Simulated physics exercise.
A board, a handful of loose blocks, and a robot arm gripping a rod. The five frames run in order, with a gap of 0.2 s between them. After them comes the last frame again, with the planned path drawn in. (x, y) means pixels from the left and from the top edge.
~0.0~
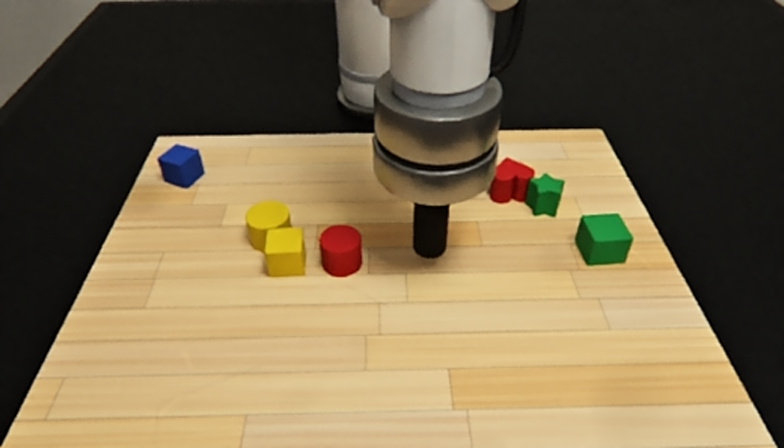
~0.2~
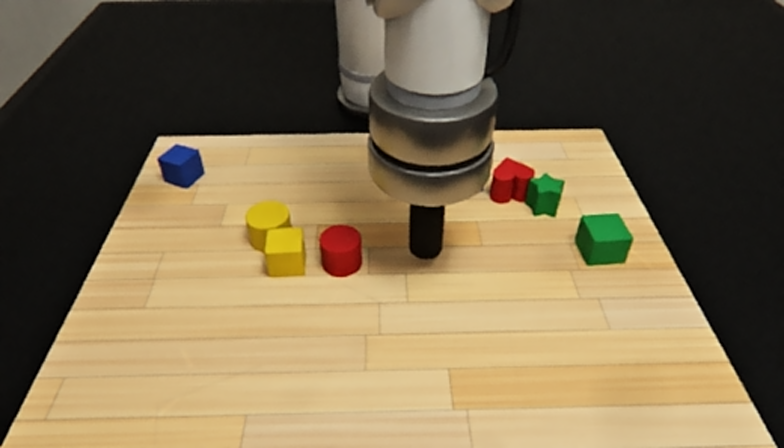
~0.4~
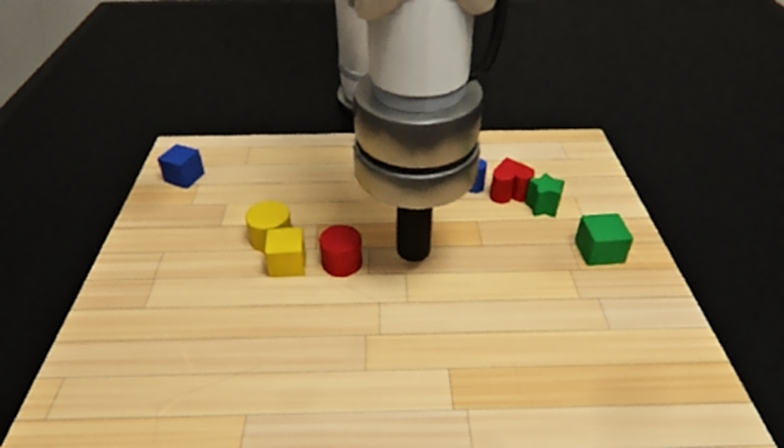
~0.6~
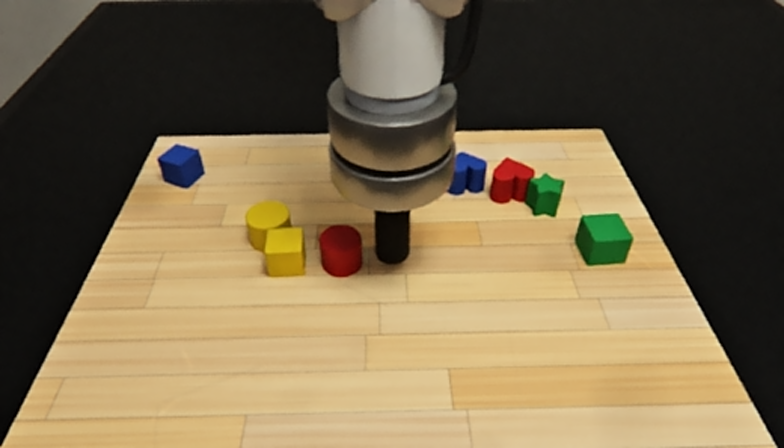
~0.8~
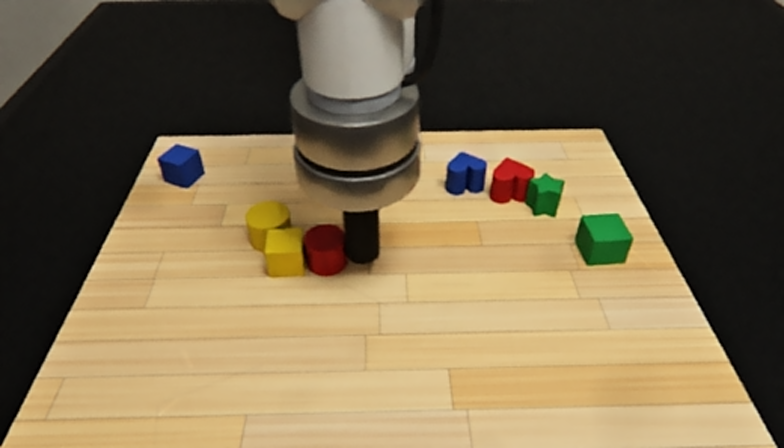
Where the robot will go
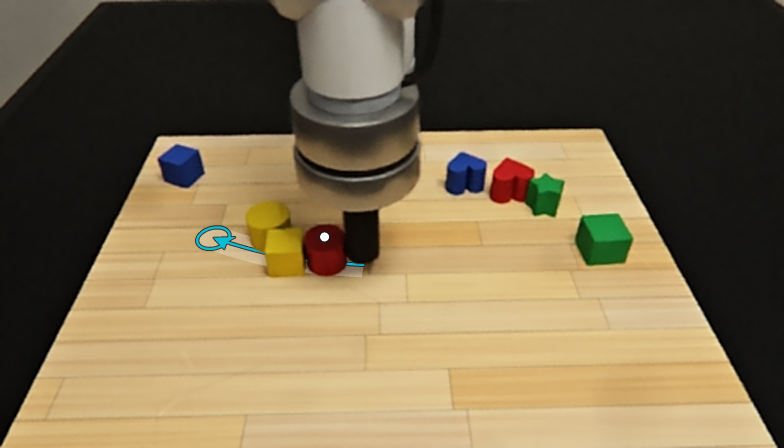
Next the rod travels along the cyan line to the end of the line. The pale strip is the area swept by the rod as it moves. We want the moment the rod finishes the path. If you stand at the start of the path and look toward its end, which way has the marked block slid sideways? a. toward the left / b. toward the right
The correct letter is a.
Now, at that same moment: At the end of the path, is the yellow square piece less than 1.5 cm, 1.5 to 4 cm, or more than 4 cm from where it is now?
It travels more than 4 cm.
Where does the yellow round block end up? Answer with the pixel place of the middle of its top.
Its top middle is near (234, 193).
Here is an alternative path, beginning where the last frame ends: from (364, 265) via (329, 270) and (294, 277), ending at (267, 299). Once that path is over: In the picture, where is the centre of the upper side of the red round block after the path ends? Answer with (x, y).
By then it is at (249, 244).
Drawn move, from (364, 265) through (310, 260) and (259, 251) to (213, 238); the dot is on the red round block.
On the path given first. One third of the way, rod at (308, 250); yellow round block at (258, 210); yellow square piece at (228, 245), turned 10° anticlockwise; red round block at (268, 236).
Two thirds of the way, rod at (256, 240); yellow round block at (245, 203); yellow square piece at (182, 254), turned 55° anticlockwise; red round block at (215, 233).
At the end, rod at (210, 227); yellow round block at (234, 193); yellow square piece at (168, 260), turned 75° anticlockwise; red round block at (175, 232).
